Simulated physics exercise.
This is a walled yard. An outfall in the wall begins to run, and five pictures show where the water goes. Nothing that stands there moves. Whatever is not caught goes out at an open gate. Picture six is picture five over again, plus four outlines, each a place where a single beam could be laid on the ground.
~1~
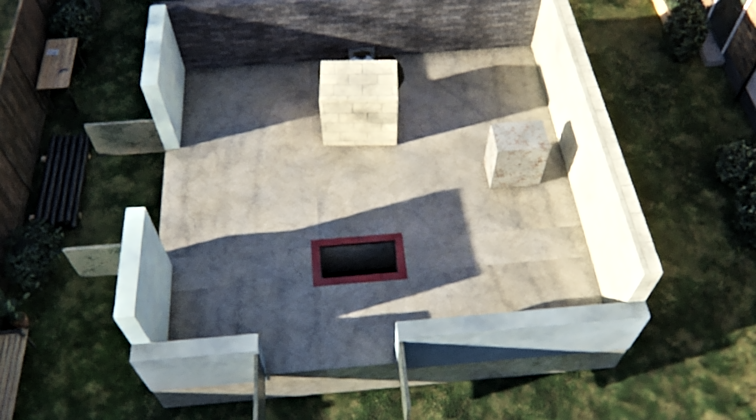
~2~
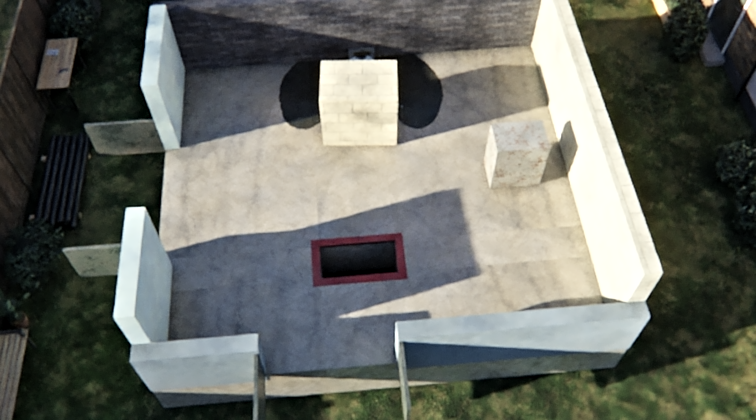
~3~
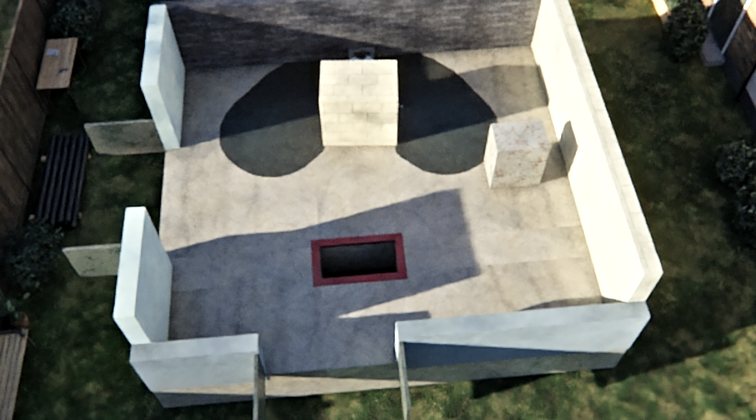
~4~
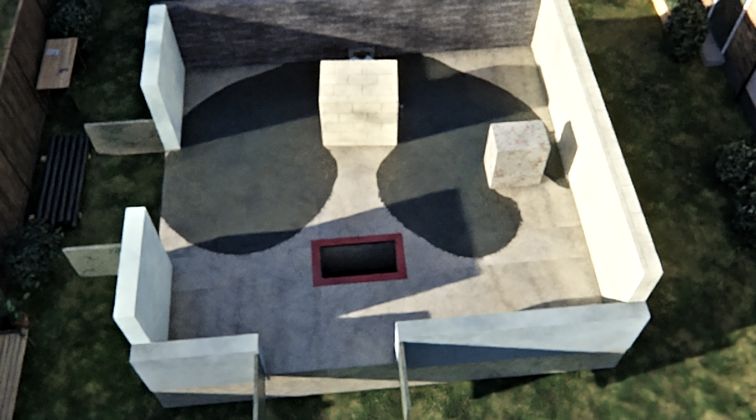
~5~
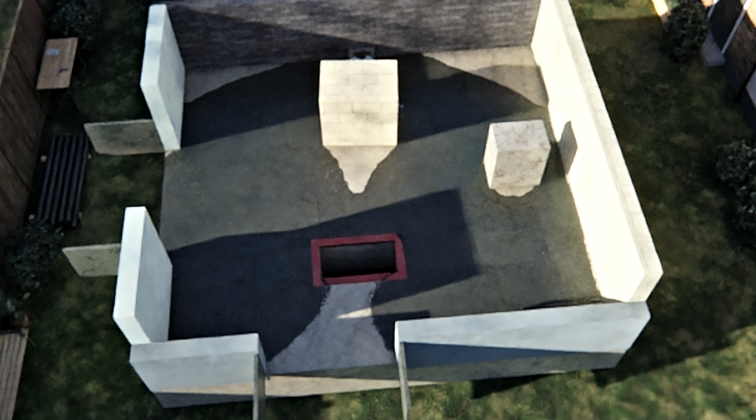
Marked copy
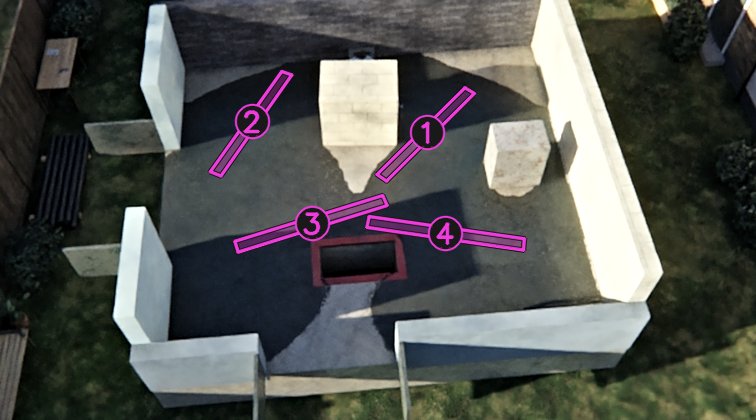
A walled yard darkens as water spreads around two pale blocks and reaches a red-edged gully.
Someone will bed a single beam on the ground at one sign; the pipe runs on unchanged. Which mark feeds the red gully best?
The best place is 2.
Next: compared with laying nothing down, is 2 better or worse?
Place 2 is better.
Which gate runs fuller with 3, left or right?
The right gate.
On the marked copy, 1 from (381, 177) to (469, 90); 2 from (215, 173) to (286, 73); 3 from (236, 246) to (384, 200); 4 from (368, 221) to (523, 244).
Choosing 1, about 13 % of the stream goes into the red gully, about 86 % out by the gates.
Choosing 2, about 18 % of the stream goes into the red gully, about 81 % out by the gates.
Choosing 3, about 9 % of the stream goes into the red gully, about 90 % out by the gates.
Choosing 4, about 10 % of the stream goes into the red gully, about 90 % out by the gates.
